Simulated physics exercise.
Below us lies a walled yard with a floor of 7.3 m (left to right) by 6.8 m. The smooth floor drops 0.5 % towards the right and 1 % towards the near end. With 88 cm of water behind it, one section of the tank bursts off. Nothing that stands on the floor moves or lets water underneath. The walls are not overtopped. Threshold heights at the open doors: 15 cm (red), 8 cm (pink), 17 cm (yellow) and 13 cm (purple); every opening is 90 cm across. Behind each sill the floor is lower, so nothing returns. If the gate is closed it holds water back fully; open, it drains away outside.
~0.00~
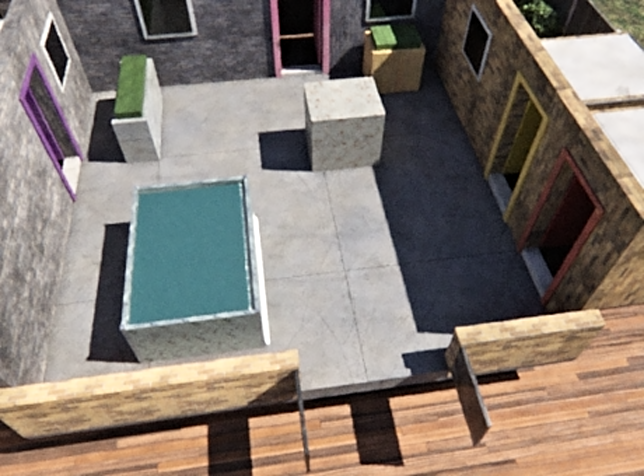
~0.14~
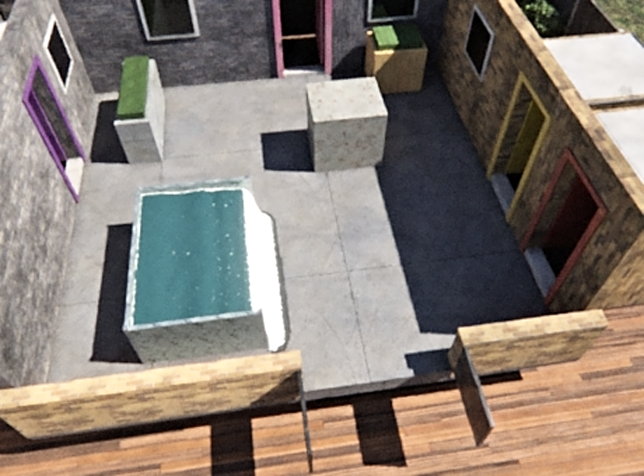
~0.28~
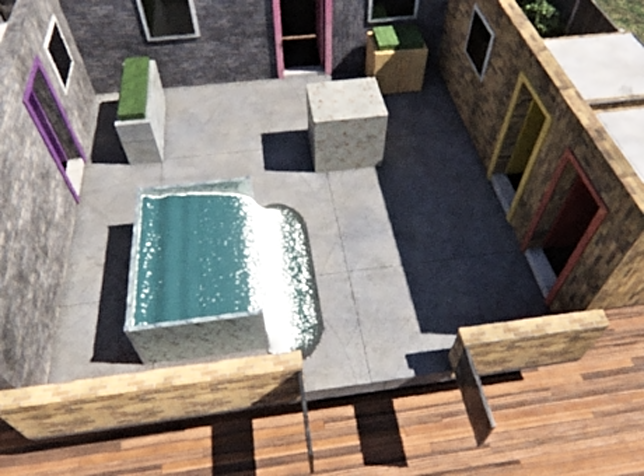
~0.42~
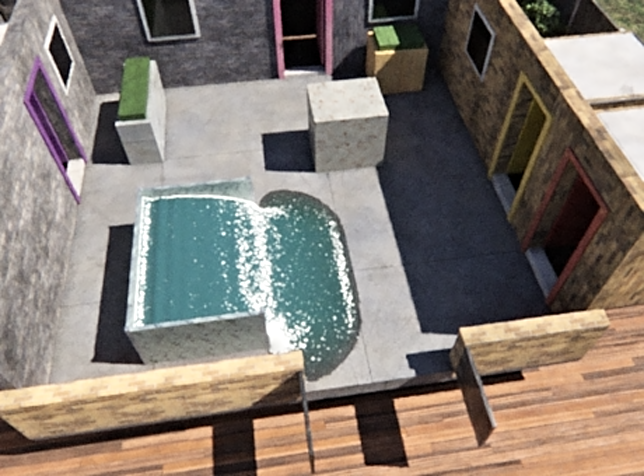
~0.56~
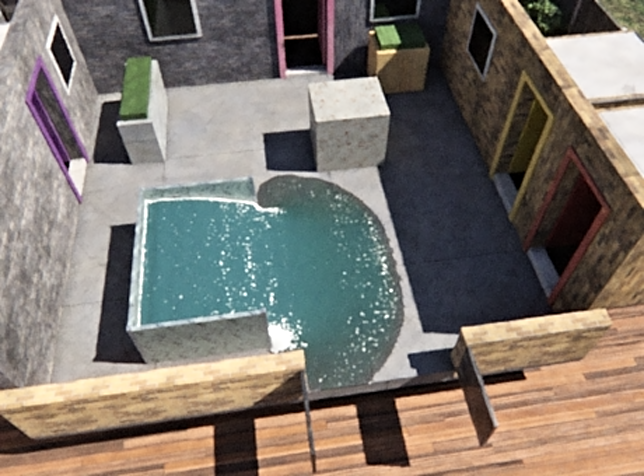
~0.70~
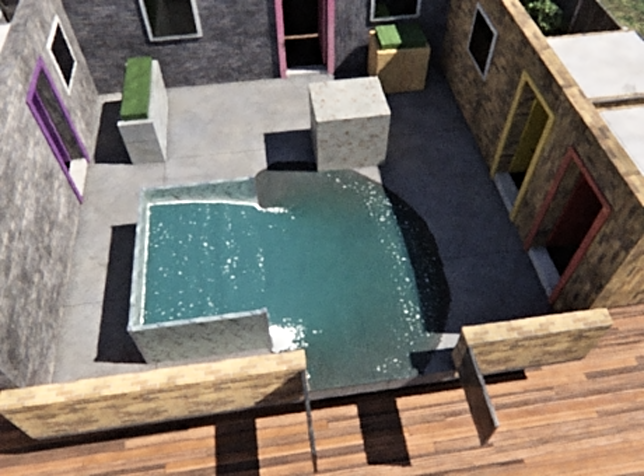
The clip opens on a walled yard seen from above, with still, teal water filling a raised tank at the left. The tank's right side gives way and foaming water pours onto the grey floor, then spreads in a widening, rounded sheet past the pale block and into the shadow on the right.
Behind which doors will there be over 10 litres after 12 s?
Door by door: At the red door it goes over the limit; at the pink door it keeps below the limit; at the yellow door it exceeds the limit; at the purple door it keeps below the limit.
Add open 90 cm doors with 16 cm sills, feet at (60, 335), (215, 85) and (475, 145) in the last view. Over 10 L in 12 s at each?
In turn: Below, under, above.
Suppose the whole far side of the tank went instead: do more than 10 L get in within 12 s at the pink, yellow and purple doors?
Then: Pink above, yellow not over, purple above.
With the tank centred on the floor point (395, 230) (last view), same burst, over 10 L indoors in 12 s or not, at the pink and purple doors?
Then: Pink below, purple below.
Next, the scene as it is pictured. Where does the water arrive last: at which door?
The purple one.
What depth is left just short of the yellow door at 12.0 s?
Some 5.0 cm.
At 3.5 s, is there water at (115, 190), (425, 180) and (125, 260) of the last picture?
In turn: Not reached, under water, dry.
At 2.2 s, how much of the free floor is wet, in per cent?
About 45 per cent.
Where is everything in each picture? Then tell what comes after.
In the first picture, still water, 88 cm deep, in the tank at (193, 248).
In the second picture, water pours out at (256, 263) and has run 1.3 m, to (273, 351); typically 7 cm deep outside, 88 cm at the tank's back.
In the third picture, the front is at a hidden place, 1.5 m from the gap at (257, 266); 1.9 m2 of floor is under water; 83 cm left at the back of the tank.
In the fourth picture, water pours out at (258, 268) and has run 1.9 m, to a hidden place; typically 14 cm deep outside, 76 cm at the tank's back.
In the fifth picture, the front is at a hidden place, 2.3 m from the gap at (260, 268); 6.8 m2 of floor is under water; 74 cm left at the back of the tank.
In the sixth picture, water pours out at (260, 268) and has run 2.9 m, to (444, 295); typically 9 cm deep outside, 67 cm at the tank's back.
After 1.4 s water covers 40 % of the floor and is deepest (39 cm) near (511, 233); red door 28 cm at the sill, 37 L in, pink door not reached, yellow door 29 cm at the sill, 11 L in, purple door not reached.
After 2.2 s water covers 45 % of the floor and is deepest (48 cm) near (559, 339); red door 43 cm at the sill, 183 L in, pink door not reached, yellow door 36 cm at the sill, 88 L in, purple door not reached.
After 3.5 s water covers 50 % of the floor and is deepest (28 cm) near (419, 69); red door 25 cm at the sill, 319 L in, pink door 2 cm at the sill, 0 L in, yellow door 25 cm at the sill, 169 L in, purple door not reached.
After 7.0 s water covers 70 % of the floor and is deepest (16 cm) near (388, 154); red door 9 cm at the sill, 340 L in, pink door 7 cm at the sill, 0 L in, yellow door 8 cm at the sill, 183 L in, purple door not reached.
After 12.0 s water covers 95 % of the floor and is deepest (10 cm) near (547, 340); red door 9 cm at the sill, 340 L in, pink door 2 cm at the sill, 1 L in, yellow door 5 cm at the sill, 183 L in, purple door 2 cm at the sill, 0 L in.
